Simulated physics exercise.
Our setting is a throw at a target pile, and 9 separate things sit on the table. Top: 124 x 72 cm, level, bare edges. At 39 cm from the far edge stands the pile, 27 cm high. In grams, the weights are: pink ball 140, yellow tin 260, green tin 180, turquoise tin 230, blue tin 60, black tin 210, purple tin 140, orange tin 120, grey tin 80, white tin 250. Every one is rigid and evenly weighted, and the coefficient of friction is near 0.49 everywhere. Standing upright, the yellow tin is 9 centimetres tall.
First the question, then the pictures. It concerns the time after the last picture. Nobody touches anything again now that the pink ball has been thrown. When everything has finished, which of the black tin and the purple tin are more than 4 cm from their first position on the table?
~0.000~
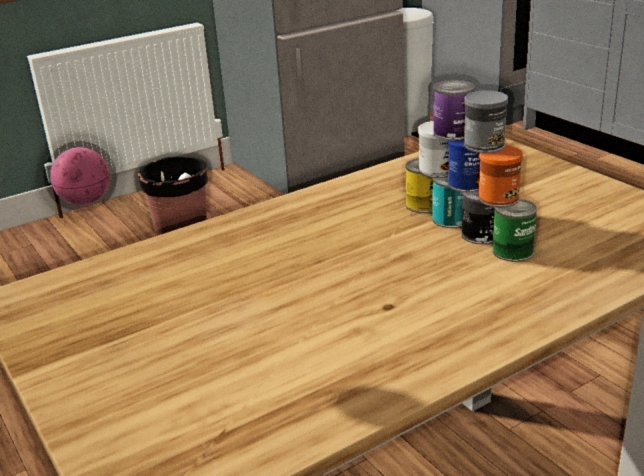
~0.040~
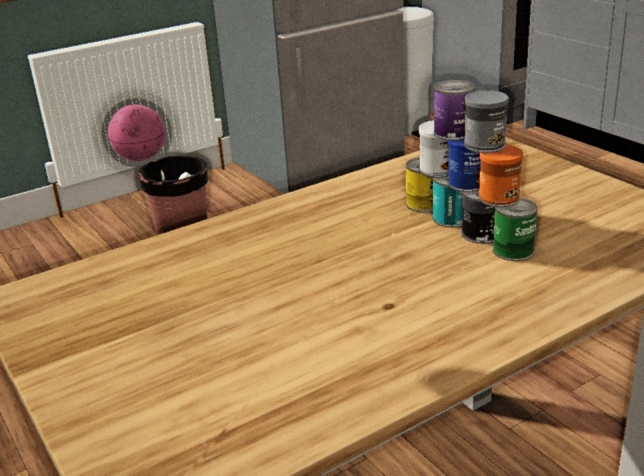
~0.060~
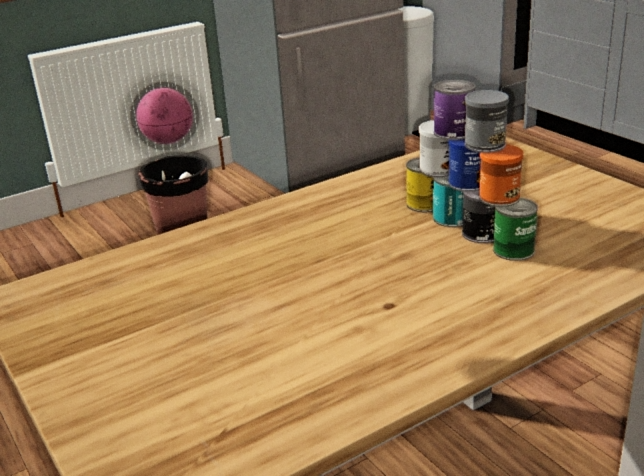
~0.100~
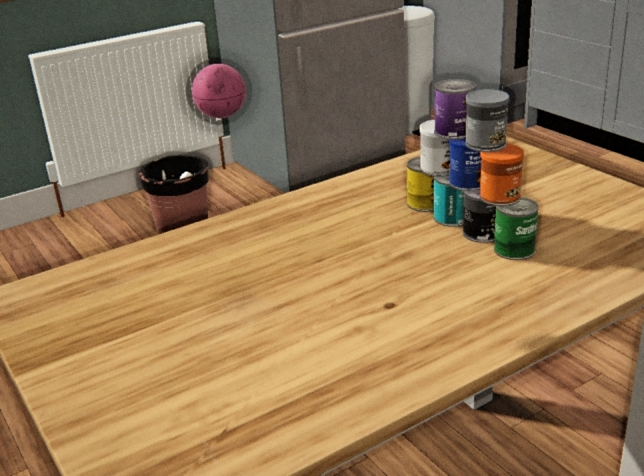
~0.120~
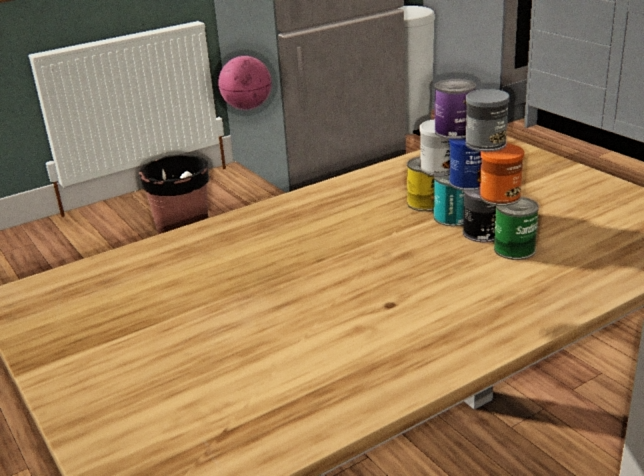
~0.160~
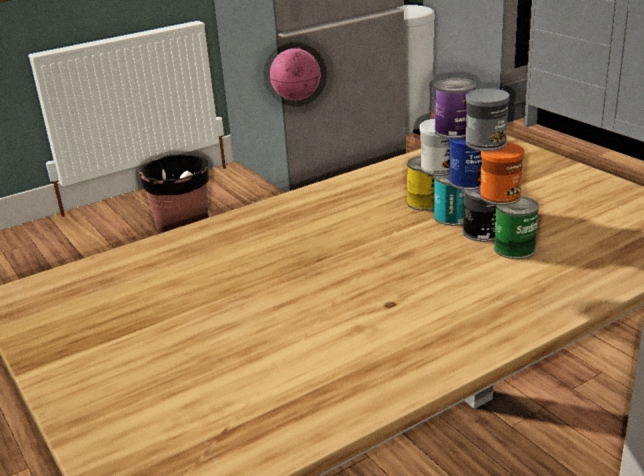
In the end I expect the black tin to remain within the limit; I expect the purple tin to travel past the limit.
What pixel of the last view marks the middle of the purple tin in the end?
At roughly (572, 153).
After 0.36 s, pink ball near (428, 103); purple tin leaning 17° near (493, 103); blue tin leaning 4°; grey tin leaning 3°.
After 0.56 s, pink ball near (431, 102); purple tin on its side near (561, 166); blue tin slid 2 cm.
After 0.76 s, pink ball near (431, 162); purple tin on its side near (583, 159); blue tin slid 2 cm.
At rest (2.5 s), tipped over on the table, purple tin; the other 8 in place, give or take 4 cm. Seen from the same camera at the end, black tin near (483, 211), purple tin near (572, 153).
